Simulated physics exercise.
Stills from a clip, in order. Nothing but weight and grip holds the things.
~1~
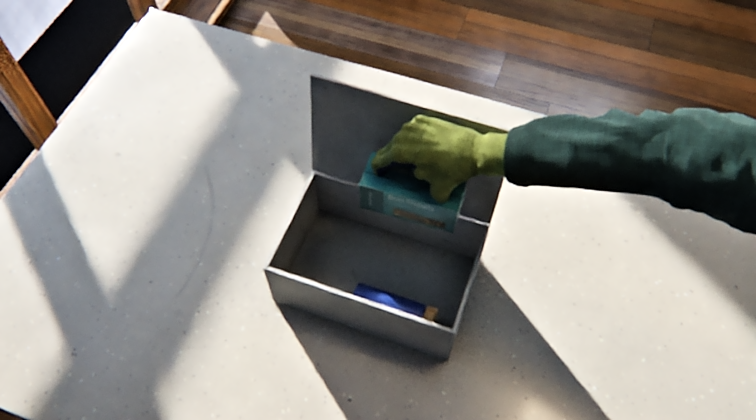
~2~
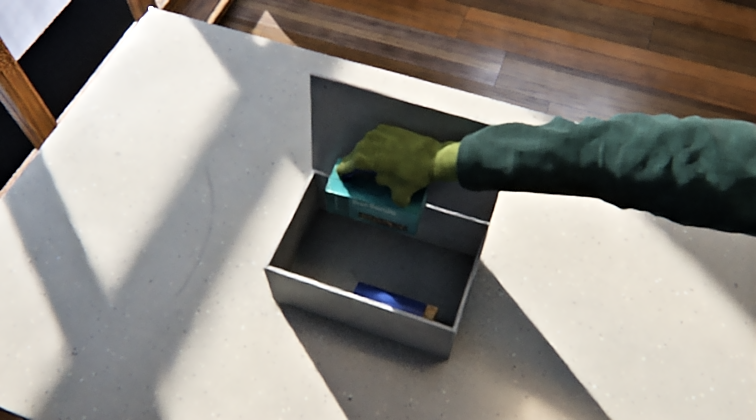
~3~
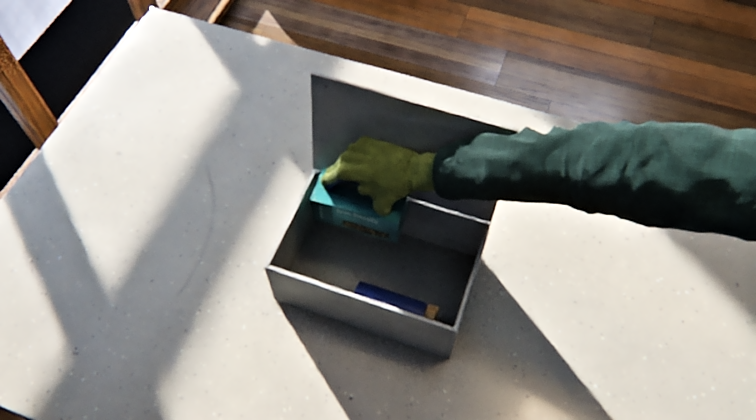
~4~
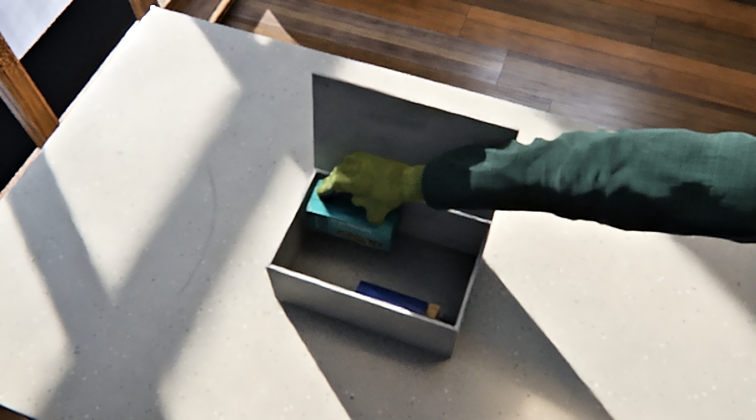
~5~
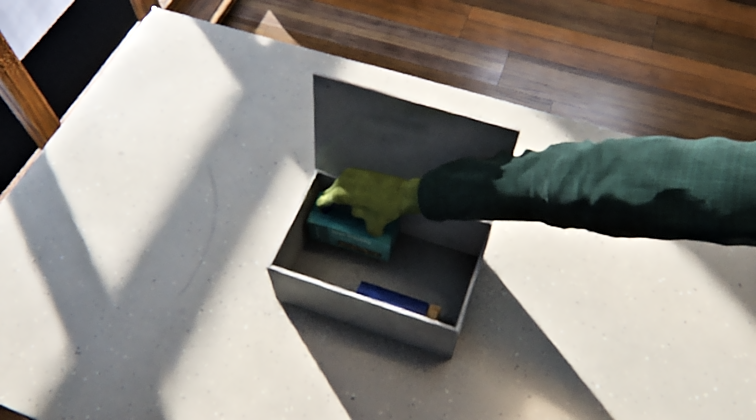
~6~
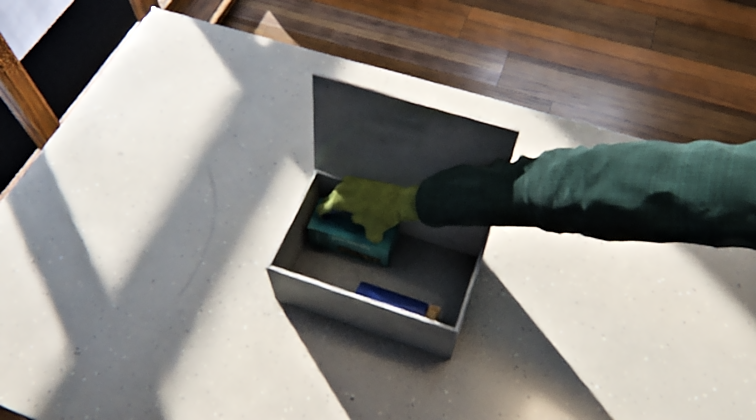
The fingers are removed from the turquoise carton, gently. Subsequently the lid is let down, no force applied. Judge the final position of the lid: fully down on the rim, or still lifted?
Turns out there's room for the lid.
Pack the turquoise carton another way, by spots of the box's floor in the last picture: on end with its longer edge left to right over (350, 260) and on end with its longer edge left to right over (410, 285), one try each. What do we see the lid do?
Trial 1: Lid propped open. Trial 2: Lid propped open.
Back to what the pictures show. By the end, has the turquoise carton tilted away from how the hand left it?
Observation: It keeps the set orientation.
Then, 1.40 s on from there, lid 72° above the rim.
Then, 2.00 s on from there, lid 30° above the rim.
In the end, lid shut; both unmoved. At the end, from the last picture's camera, turquoise carton near (354, 233).
